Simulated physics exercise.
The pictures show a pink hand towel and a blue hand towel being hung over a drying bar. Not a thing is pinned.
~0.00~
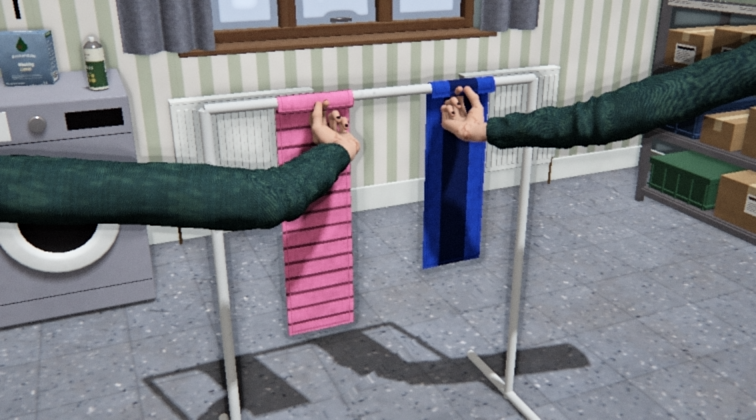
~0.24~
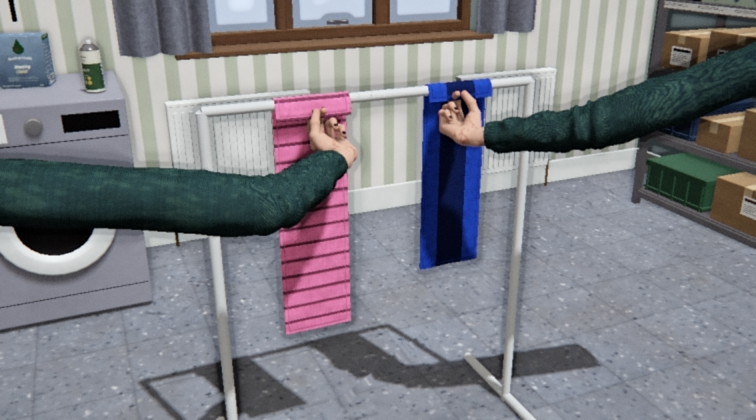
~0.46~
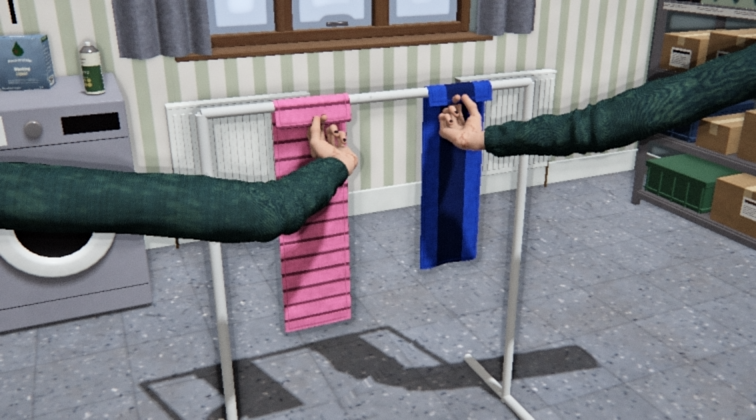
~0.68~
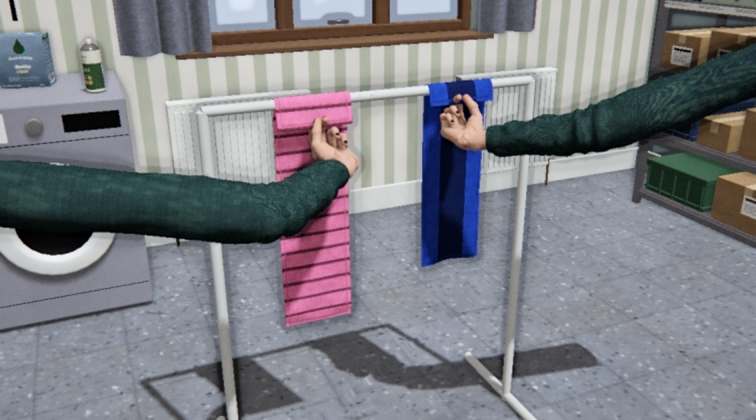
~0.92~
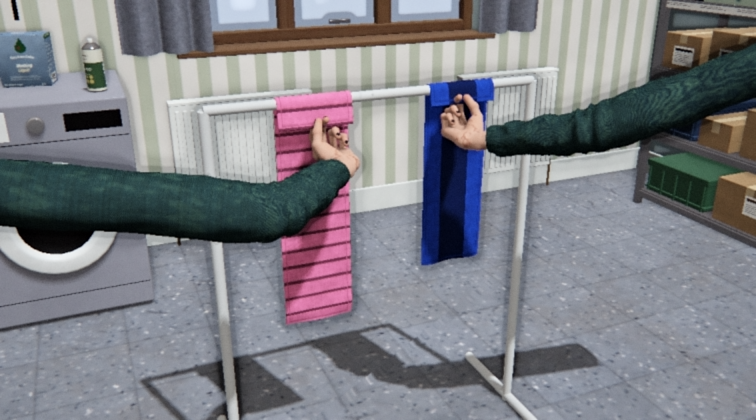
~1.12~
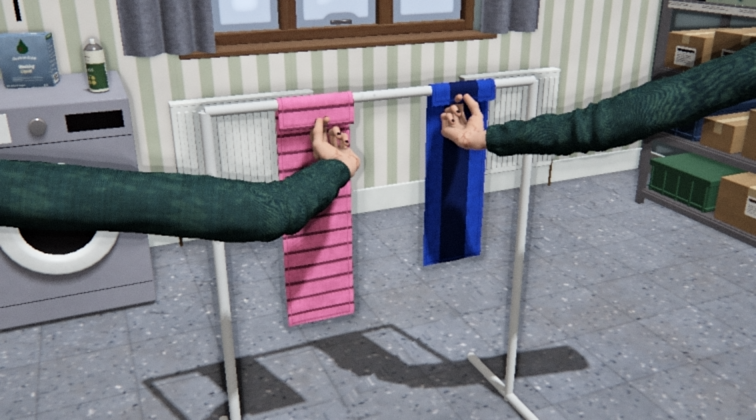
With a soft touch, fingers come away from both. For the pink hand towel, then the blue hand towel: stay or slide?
Pink hand towel: Falls; blue hand towel: Falls.
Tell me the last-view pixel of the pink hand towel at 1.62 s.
Roughly (323, 393).
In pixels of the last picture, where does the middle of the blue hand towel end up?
You'll see it near (444, 409) once things stop.
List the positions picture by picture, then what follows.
The first frame shows pink hand towel front hem (335, 103), back hem (338, 321); blue hand towel front hem (448, 92), back hem (438, 262).
The second frame shows pink hand towel front hem (332, 111); blue hand towel front hem (445, 96).
The third frame shows pink hand towel front hem (333, 118); blue hand towel front hem (445, 100).
The fourth frame shows pink hand towel front hem (334, 120); blue hand towel front hem (447, 100).
The fifth frame shows pink hand towel front hem (335, 120); blue hand towel front hem (447, 100).
The sixth frame shows pink hand towel front hem (336, 120), back hem (337, 312), front far shorter than the back; blue hand towel front hem (448, 99), back hem (438, 259), front far shorter than the back.
After 1.42 s, pink hand towel clear of the rail and dropping near (319, 250); blue hand towel clear of the rail and dropping near (453, 214).
After 1.62 s, pink hand towel clear of the rail and dropping near (323, 393); blue hand towel clear of the rail and dropping near (446, 356).
After 1.84 s, pink hand towel in a heap on the floor; blue hand towel in a heap on the floor near (443, 408).
At rest, pink hand towel in a heap on the floor; blue hand towel in a heap on the floor near (444, 409). The pink hand towel is pulled off by its long side and the blue hand towel slides off.
